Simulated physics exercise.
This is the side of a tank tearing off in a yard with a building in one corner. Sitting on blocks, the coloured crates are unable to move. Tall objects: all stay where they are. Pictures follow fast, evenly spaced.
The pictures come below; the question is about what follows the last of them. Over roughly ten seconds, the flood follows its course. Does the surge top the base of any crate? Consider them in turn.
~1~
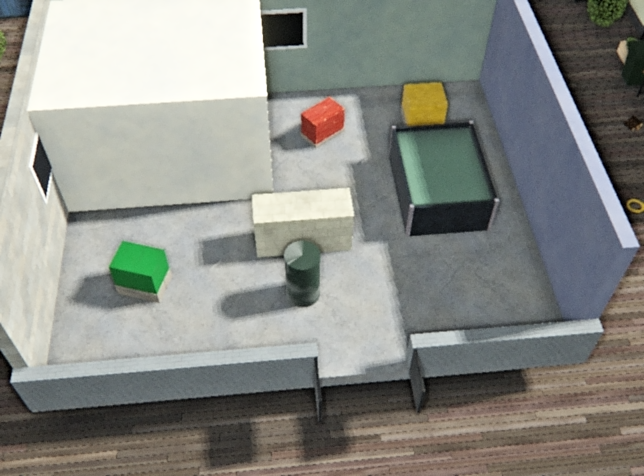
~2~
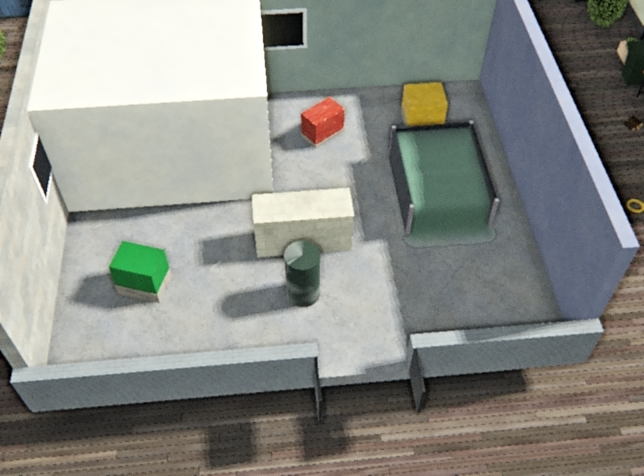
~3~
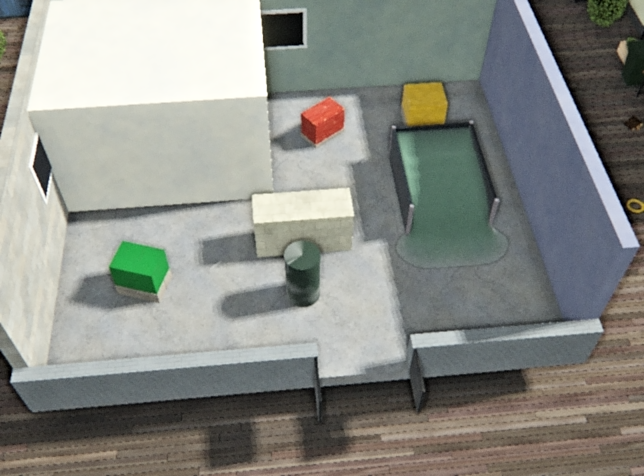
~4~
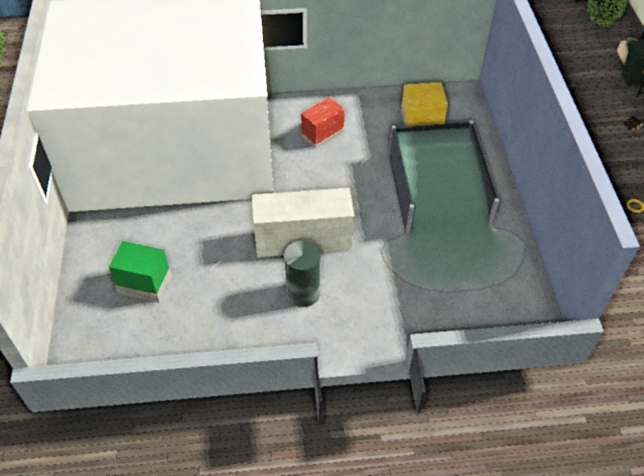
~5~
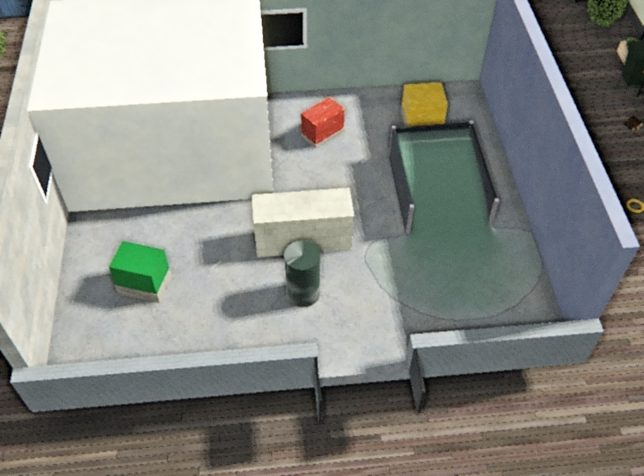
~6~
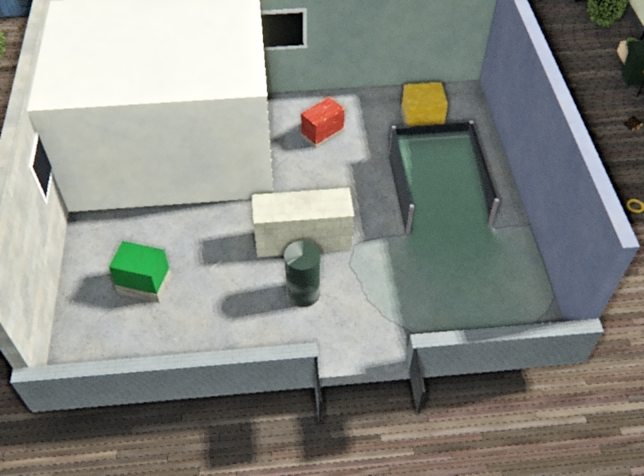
The red crate is out of reach of the water, the green crate is out of reach of the water, the yellow crate is out of reach of the water.
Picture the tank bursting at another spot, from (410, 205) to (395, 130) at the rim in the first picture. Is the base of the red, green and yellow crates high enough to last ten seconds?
Going crate by crate, the red one is caught, then the green one stays out of reach, then the yellow one stays out of reach.
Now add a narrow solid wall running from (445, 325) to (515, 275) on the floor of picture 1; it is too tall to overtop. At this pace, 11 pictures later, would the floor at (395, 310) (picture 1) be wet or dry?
There: Under water.
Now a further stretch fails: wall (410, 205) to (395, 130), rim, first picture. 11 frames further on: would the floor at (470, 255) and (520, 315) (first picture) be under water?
Point one: Still bare; point two: Still bare.
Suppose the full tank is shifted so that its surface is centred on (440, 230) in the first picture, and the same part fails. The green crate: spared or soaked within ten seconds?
As it turns out, green stays clear.
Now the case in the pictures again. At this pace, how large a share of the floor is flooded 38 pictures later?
About 65 per cent.
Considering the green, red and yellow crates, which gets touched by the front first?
The one in green comes first.
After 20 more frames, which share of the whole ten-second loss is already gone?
I'd put it at 50 per cent.
A moment on, water covers 25 % of the floor; the red crate not reached, the green crate not reached, the yellow crate not reached.
Next, water covers 25 % of the floor; the red crate not reached, the green crate not reached, the yellow crate not reached.
Then, water covers 40 % of the floor; the red crate not reached, the green crate not reached, the yellow crate not reached.
Later, water covers 65 % of the floor; the red crate not reached, the green crate water round its plinth, the yellow crate water round its plinth.
In the end, water covers 90 % of the floor; the red crate stayed above the water, the green crate stayed above the water, the yellow crate stayed above the water.
